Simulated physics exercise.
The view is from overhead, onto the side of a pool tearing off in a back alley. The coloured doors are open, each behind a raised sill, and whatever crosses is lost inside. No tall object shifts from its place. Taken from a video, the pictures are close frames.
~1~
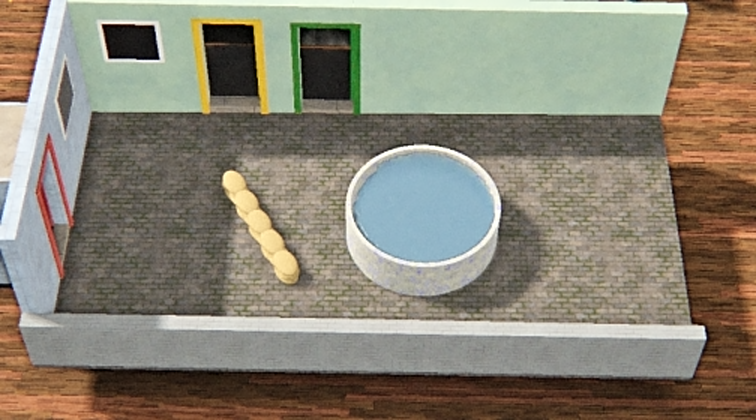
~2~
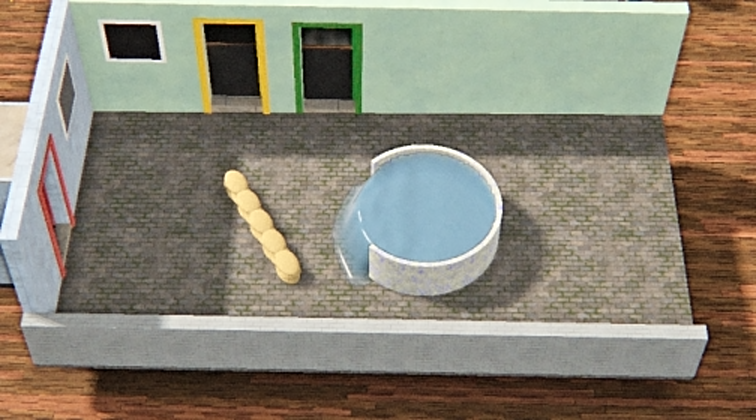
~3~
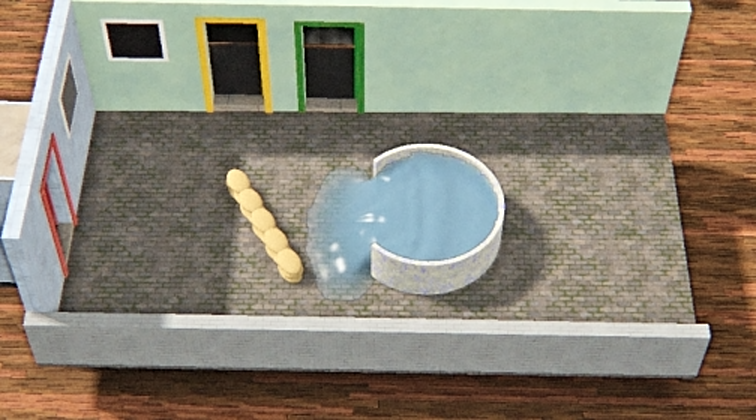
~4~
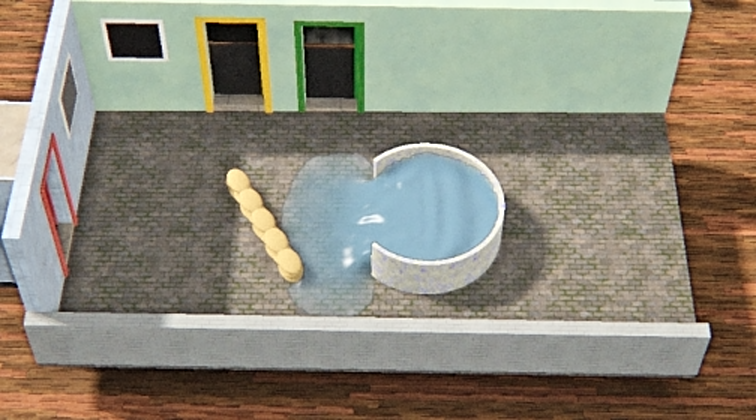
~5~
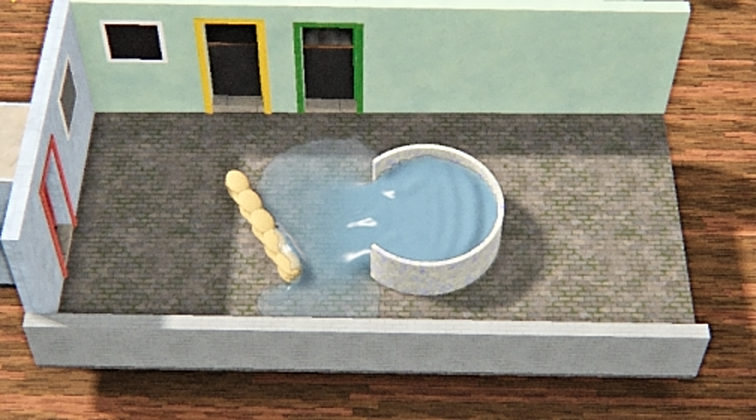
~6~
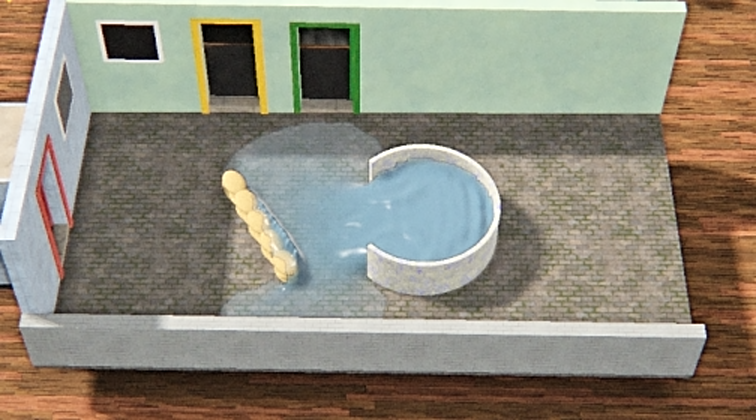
At first, a round pool sits full and still in a brick-paved alley, beside a slanting row of pale sacks. Then its left side opens and water pours out leftward, fanning across the paving, reaching the sacks, and spreading around both ends of the row.
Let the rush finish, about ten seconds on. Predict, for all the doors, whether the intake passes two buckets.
My prediction: At the red door it passes two buckets; at the yellow door it passes two buckets; at the green door it passes two buckets.
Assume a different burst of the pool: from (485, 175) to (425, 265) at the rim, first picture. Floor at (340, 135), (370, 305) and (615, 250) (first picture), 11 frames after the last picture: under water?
Untouched, soaked, soaked.
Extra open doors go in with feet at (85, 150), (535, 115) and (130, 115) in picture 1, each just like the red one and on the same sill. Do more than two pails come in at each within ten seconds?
Sure - the first gets past, the second stays short, the third gets past.
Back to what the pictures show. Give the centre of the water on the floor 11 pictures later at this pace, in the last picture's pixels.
My pick is pixel (308, 220).
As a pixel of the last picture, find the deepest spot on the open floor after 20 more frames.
Check close to (92, 114).
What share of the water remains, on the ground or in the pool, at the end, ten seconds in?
Estimate: Near 86 %.
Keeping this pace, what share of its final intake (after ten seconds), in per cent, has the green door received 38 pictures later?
I'd put it at about 95 per cent.
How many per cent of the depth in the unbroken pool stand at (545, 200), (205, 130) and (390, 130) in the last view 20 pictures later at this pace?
Going place by place: 0 %, 20 % and 4 %.
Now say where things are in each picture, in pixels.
Still water in the round tank at (423, 207), in the first frame.
Water pours out at (352, 222) and has run to (367, 281), in the second frame.
Water pours out at (355, 223) and has run to (331, 295), in the third frame.
Water pours out at (355, 224) and has run to (307, 307), in the fourth frame.
The front is at a hidden place, out from the gap at (354, 226), in the fifth frame.
Water pours out at (351, 226) and has run to a hidden place, in the sixth frame.
A moment on, water covers 30 % of the floor; the red door not reached, the yellow door wet at the sill, nothing in, the green door wet at the sill, nothing in.
Next, water covers 45 % of the floor; the red door not reached, the yellow door over two buckets in, the green door wet at the sill, nothing in.
Then, water covers 55 % of the floor; the red door under two buckets in, the yellow door far over two buckets in, the green door under two buckets in.
Later, water covers 80 % of the floor; the red door over two buckets in, the yellow door far over two buckets in, the green door over two buckets in.
In the end, water covers 90 % of the floor; the red door far over two buckets in, the yellow door far over two buckets in, the green door over two buckets in.
